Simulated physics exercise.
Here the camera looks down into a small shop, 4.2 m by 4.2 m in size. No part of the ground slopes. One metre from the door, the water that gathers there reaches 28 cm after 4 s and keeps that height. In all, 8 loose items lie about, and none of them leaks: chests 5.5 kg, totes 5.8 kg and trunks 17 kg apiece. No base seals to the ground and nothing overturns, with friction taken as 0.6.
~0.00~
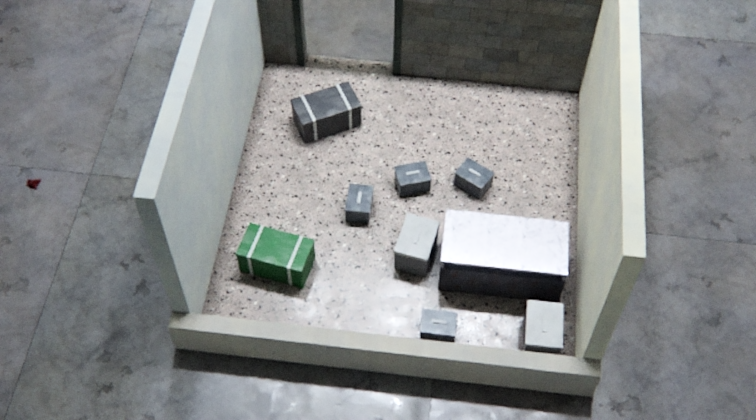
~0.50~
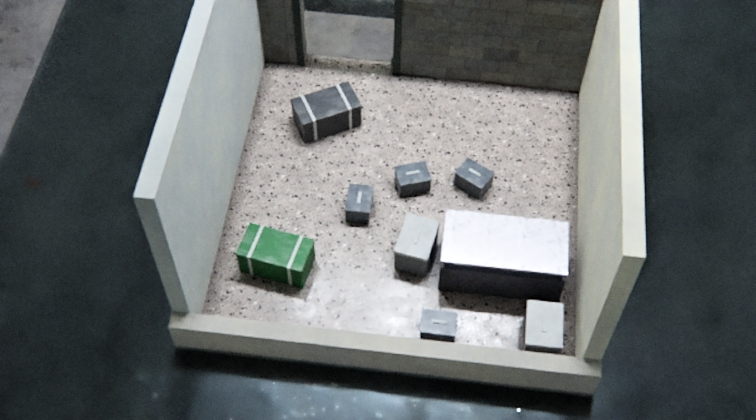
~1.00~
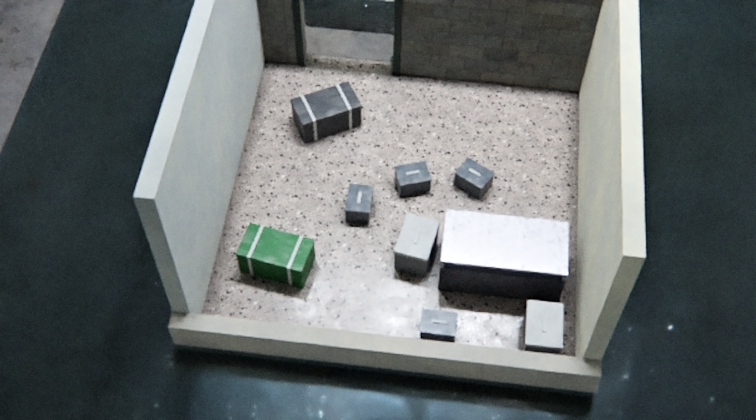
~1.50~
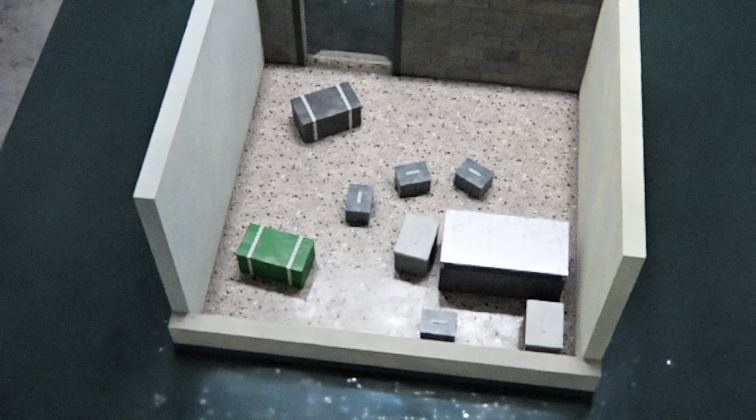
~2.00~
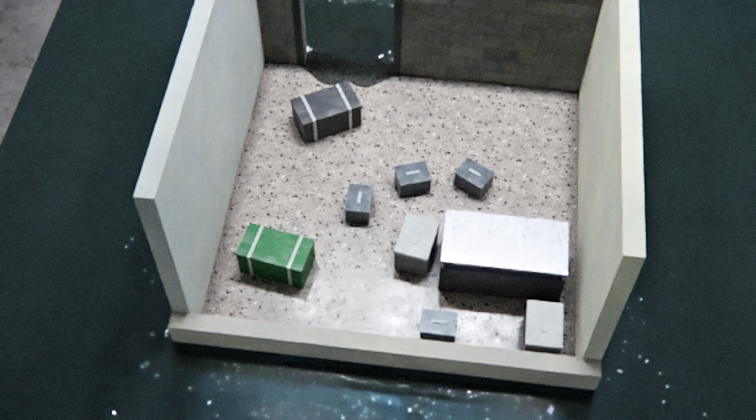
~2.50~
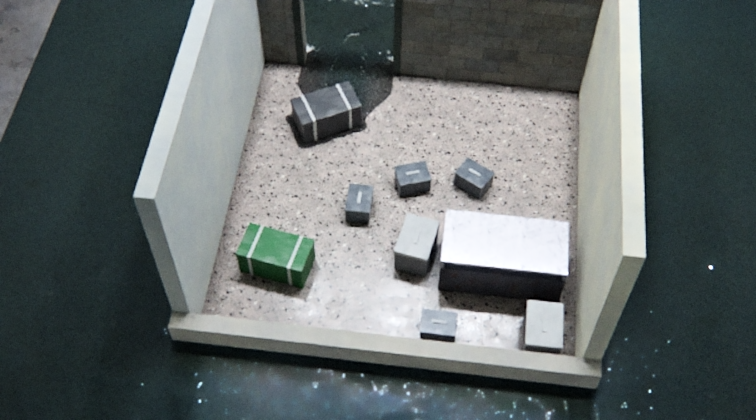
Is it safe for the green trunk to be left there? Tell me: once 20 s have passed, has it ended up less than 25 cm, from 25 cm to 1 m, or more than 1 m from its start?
It will be swept well away.
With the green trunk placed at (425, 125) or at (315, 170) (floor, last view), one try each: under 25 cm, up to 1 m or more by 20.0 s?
First try it goes a bit, second try it drifts well away.
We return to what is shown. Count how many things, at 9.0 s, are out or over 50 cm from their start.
6.
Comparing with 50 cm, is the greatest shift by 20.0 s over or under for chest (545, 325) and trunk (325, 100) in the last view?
Well, one by one it's not bigger, then bigger.
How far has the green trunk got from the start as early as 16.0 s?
Displacement by then near 200 cm.
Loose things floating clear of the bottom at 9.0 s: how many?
The count is 7.
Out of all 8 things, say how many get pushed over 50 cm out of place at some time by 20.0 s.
The total is 7.
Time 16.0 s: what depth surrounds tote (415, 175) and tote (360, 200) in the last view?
Around 23 cm and 24 cm.
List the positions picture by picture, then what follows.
In the first picture, the green trunk at (275, 247) rests on the ground; water covers 0.0 m2; 0 of 8 have shifted.
In the second picture, the green trunk at (275, 247) rests on the ground; 0.0 m2 under water; 0 of 8 have shifted.
In the third picture, the green trunk at (275, 247), on the bottom; 0.0 m2 under water; 0 of 8 have shifted.
In the fourth picture, the green trunk at (275, 247) rests on the ground; 0.0 m2 under water; 0 of 8 have shifted.
In the fifth picture, the green trunk at (275, 247), on the bottom; 0.2 m2 under water; 0 of 8 have shifted.
In the sixth picture, the green trunk at (275, 247) rests on the ground; 0.7 m2 under water; 0 of 8 have shifted.
After 4.0 s the green trunk is near (275, 247), 0.0 m from its start, aground; 0 afloat.
After 9.0 s the green trunk is near (425, 307), 1.9 m from its start, afloat; 7 afloat.
After 16.0 s the green trunk is near (433, 199), 1.9 m from its start, afloat; 8 afloat.
After 20.0 s the green trunk is near (509, 129), 3.2 m from its start, afloat; 8 afloat.
